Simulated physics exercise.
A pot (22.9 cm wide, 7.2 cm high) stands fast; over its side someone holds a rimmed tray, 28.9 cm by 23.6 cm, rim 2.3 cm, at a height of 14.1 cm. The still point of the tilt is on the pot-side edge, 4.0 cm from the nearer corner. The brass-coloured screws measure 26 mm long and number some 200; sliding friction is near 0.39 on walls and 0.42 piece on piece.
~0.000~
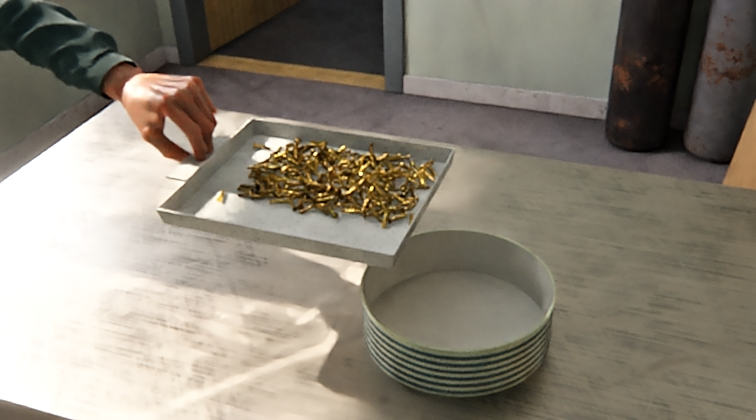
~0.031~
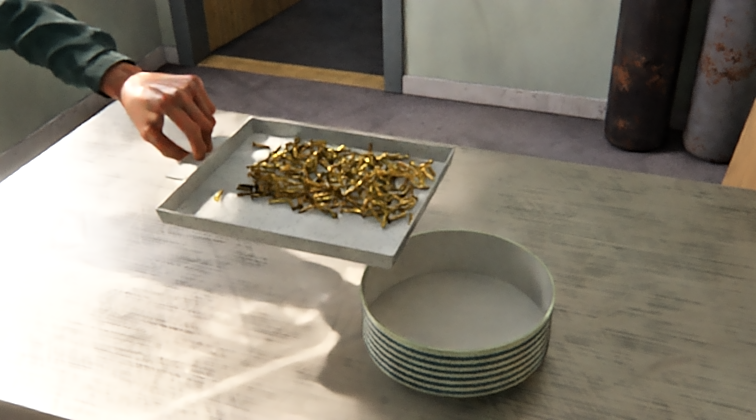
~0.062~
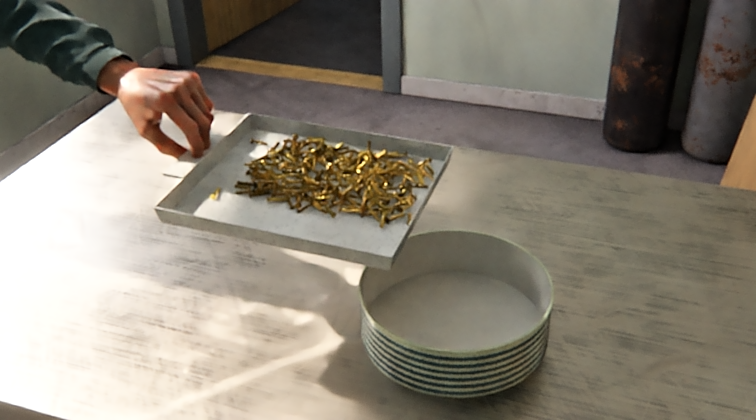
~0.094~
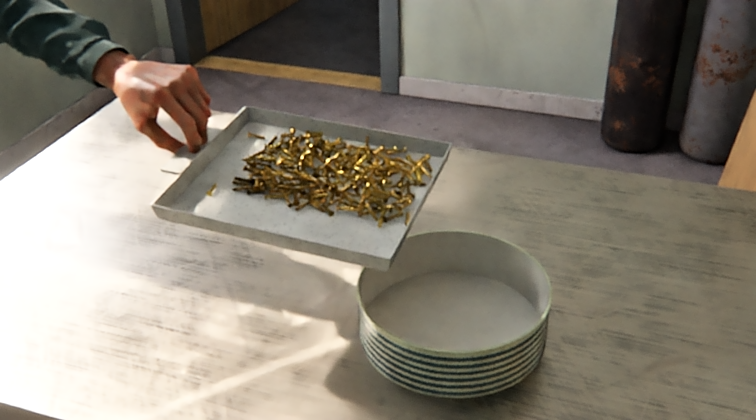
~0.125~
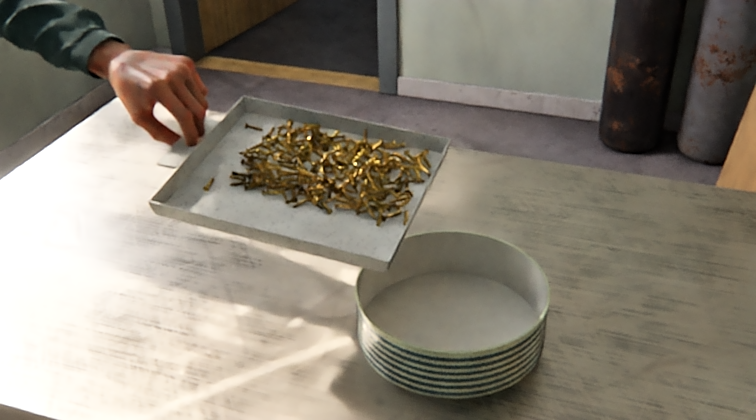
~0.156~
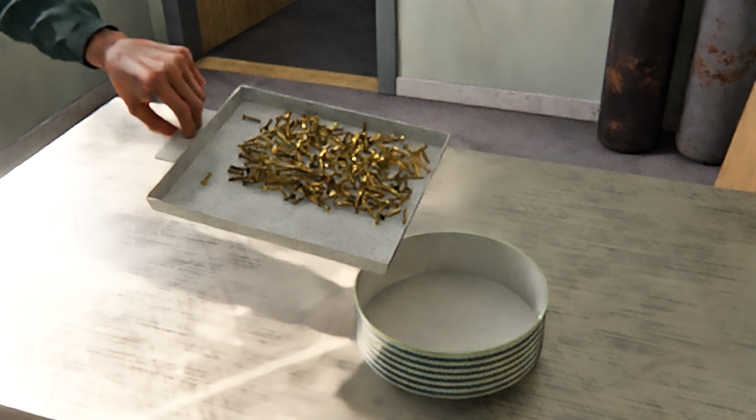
At the start, a hand at the left holds a rimmed tray of brass-coloured screws level above a table, its right front corner over the side of a round ribbed pot. The hand then raises the tray's far left side, slowly at first and then faster, leaving it slightly tilted toward the pot.
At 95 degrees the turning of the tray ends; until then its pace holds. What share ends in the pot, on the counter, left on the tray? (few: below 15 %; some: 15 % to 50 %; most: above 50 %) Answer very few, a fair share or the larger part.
In the pot: A fair share; on the counter: The larger part; left on the tray: Very few.
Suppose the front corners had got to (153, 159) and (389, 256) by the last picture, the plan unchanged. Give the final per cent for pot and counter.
Pot 80, counter 20.
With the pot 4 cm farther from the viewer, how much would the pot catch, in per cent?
It would be near 0 per cent.
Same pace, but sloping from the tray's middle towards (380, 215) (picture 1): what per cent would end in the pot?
Some 95 per cent.
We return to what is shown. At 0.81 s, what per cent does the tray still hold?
Roughly 55 per cent.
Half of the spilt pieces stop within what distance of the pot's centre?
Roughly 18 cm.
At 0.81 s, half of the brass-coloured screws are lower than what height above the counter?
About 12 cm.
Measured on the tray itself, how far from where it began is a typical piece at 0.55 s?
About 8 cm.
After 0.55 s, tilt 51 degrees; the tray holds 100 %, the pot 0 %.
Then, at 0.81 s, tilt 78 degrees; the tray holds 55 %, the pot 5 %.
Then, at 1.18 s, tilt 95 degrees; the tray holds 0 %, the pot 35 %.
At rest (1.9 s), pot 40 %, counter 60 %, tray 0 %.
